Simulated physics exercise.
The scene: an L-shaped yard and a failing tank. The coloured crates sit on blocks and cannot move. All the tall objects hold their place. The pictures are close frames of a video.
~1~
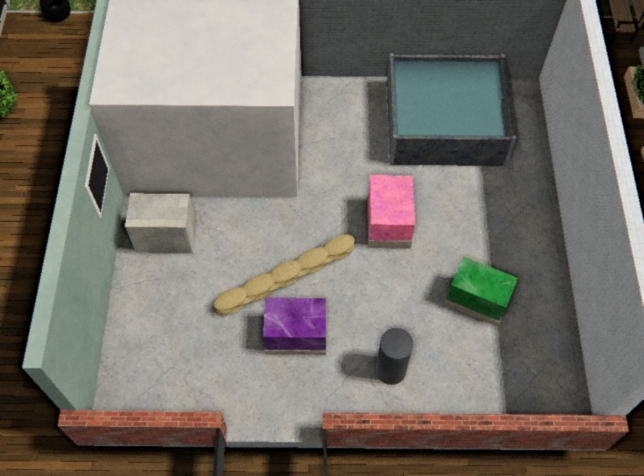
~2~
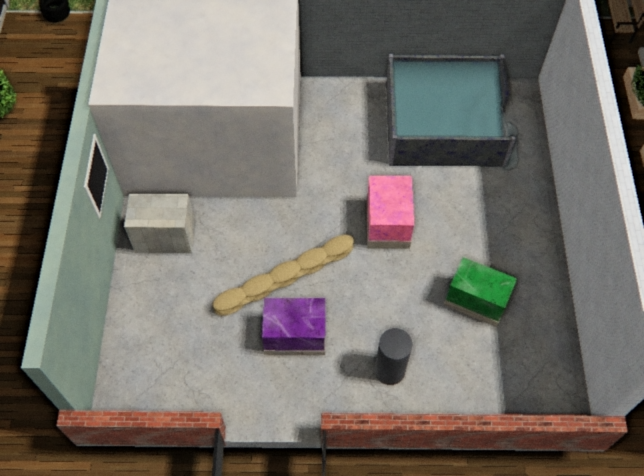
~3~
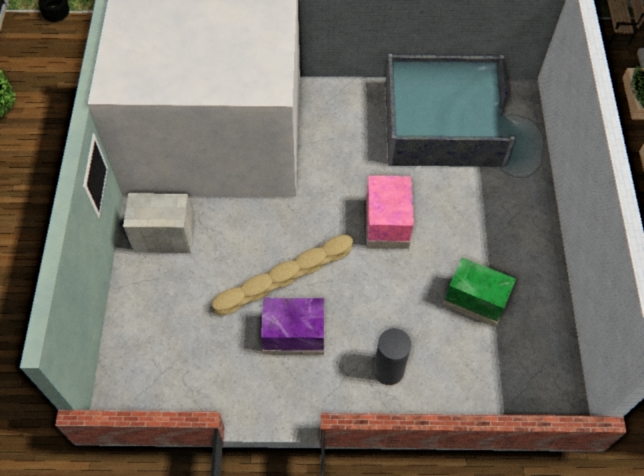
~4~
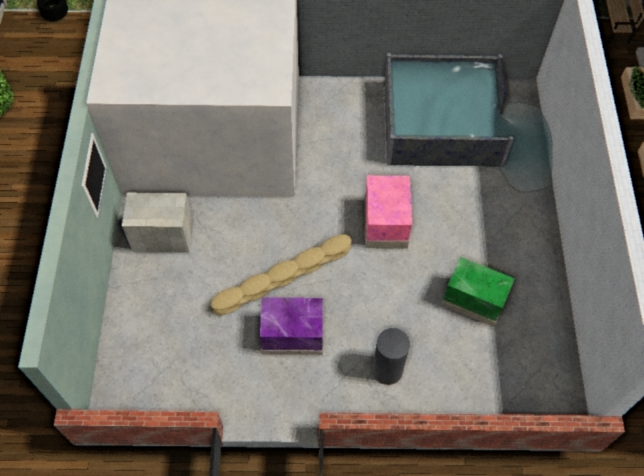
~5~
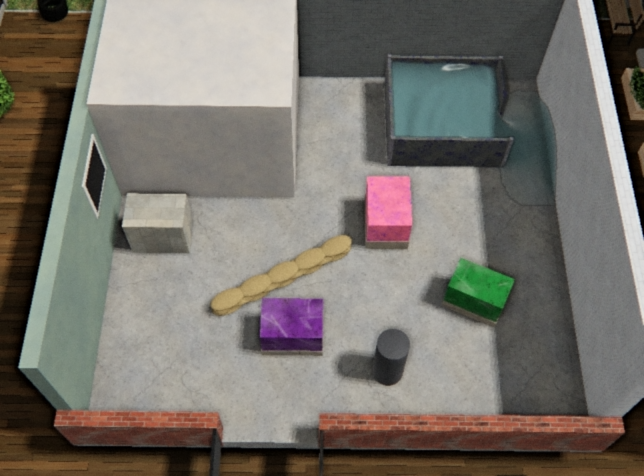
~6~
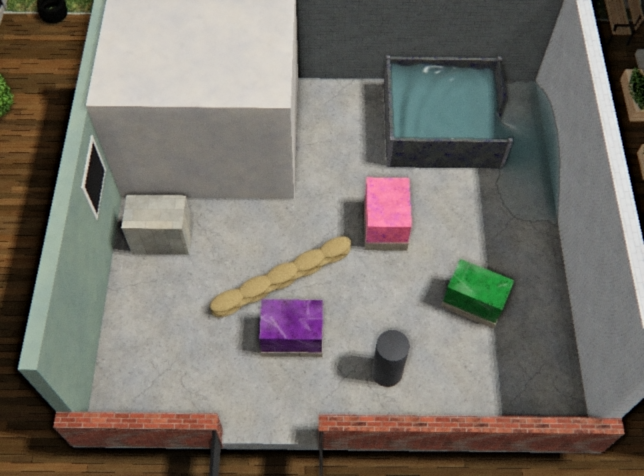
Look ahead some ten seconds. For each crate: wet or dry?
One by one: The green crate gets wet; the pink crate stays dry; the purple crate stays dry.
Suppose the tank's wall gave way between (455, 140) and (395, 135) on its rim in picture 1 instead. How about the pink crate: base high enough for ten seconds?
One by one: Pink ends up wet.
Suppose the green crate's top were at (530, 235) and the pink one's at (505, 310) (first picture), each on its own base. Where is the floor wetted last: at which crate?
Last comes the purple one.
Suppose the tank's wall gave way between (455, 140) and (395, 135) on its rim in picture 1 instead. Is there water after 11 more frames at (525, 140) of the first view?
Answer: Dry.
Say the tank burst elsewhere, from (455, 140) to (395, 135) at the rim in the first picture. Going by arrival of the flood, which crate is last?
I say the one in purple.
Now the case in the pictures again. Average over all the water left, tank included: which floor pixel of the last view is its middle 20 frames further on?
Roughly at (467, 174).
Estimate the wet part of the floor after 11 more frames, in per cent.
Some 25 per cent.
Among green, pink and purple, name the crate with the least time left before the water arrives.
It is the green one.
A moment on, water covers 10 % of the floor; the green crate water round its plinth, the pink crate not reached, the purple crate not reached.
Next, water covers 25 % of the floor; the green crate water round its plinth, the pink crate not reached, the purple crate not reached.
Then, water covers 40 % of the floor; the green crate water round its plinth, the pink crate water round its plinth, the purple crate water round its plinth.
Later, water covers 75 % of the floor; the green crate water round its plinth, the pink crate water round its plinth, the purple crate water round its plinth.
In the end, water covers 95 % of the floor; the green crate was topped, the pink crate stayed above the water, the purple crate stayed above the water.
